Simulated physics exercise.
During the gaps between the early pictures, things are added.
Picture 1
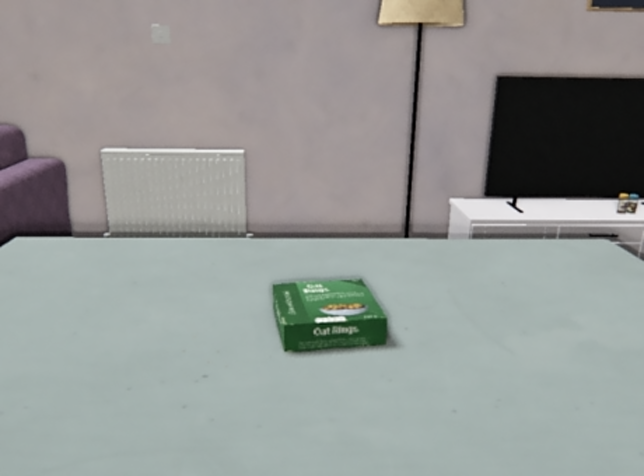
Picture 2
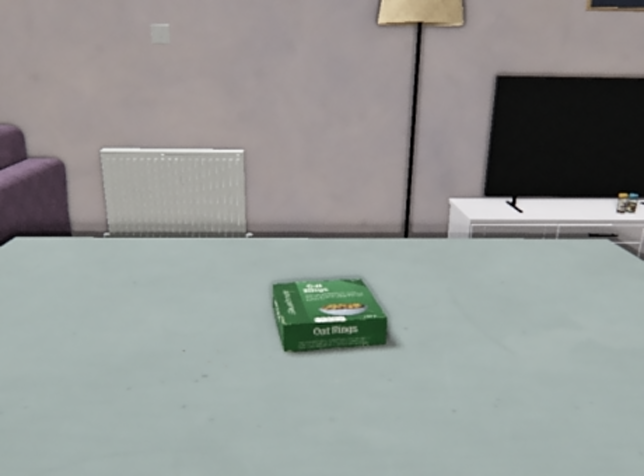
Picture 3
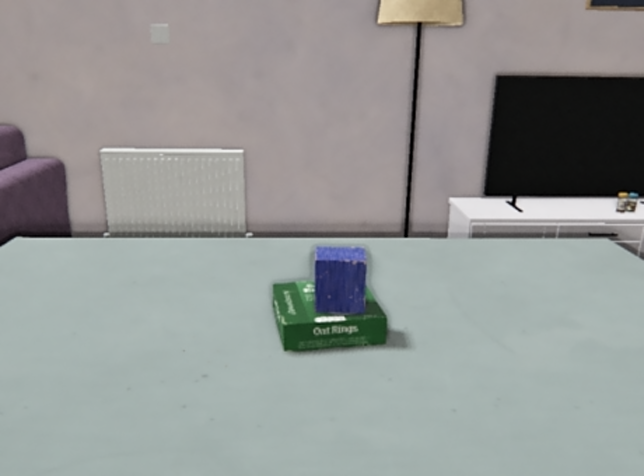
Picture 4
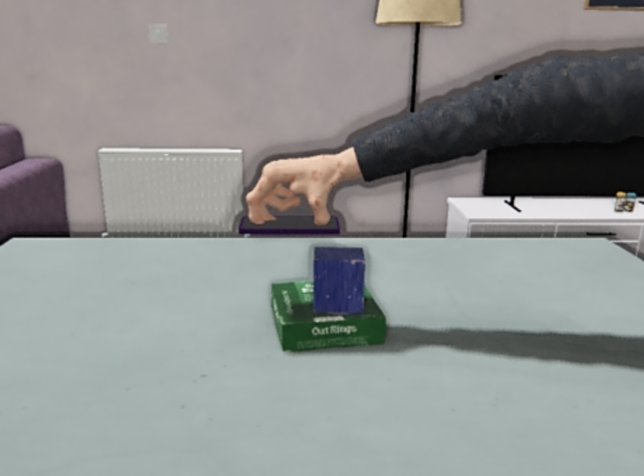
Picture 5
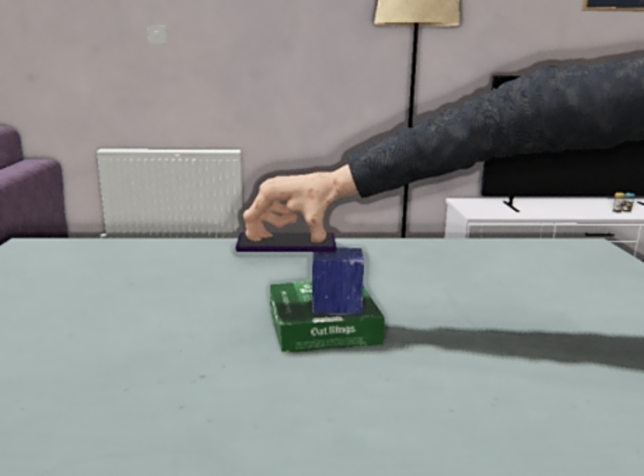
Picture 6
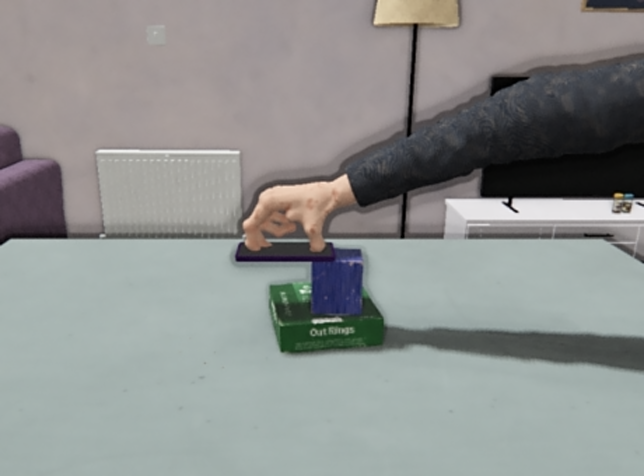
A purple phone comes down in the grip of a hand reaching from the right, after a blue block appears on the green packet on the table, and is set on top of the block, still held.
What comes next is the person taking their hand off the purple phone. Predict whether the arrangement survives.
It is going to drop something.
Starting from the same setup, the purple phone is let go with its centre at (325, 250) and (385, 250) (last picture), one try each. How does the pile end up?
So, in case one it stays steady, and in case two it falls over.
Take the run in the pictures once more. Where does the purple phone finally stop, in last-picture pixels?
End spot: Near (240, 325).
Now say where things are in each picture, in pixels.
In the first frame, the last thing is not in view yet; green packet (326, 312).
In the second frame, the last thing is not in view yet; green packet (326, 312).
In the third frame, the last thing is not in view yet; green packet (326, 312).
The fourth frame shows coming down; purple phone (290, 225); green packet (324, 312).
The fifth frame shows coming down; purple phone (286, 242); green packet (323, 312).
The sixth frame shows set down, still held; purple phone (286, 251); green packet (322, 313).
Then, 0.30 s past the last view, purple phone now fallen.
Then, 0.90 s past the last view, things are still on the move.
Finally, fallen, purple phone; the other 2 still in place. Final places as the last picture's camera would see them, purple phone near (239, 325). The pile comes apart.
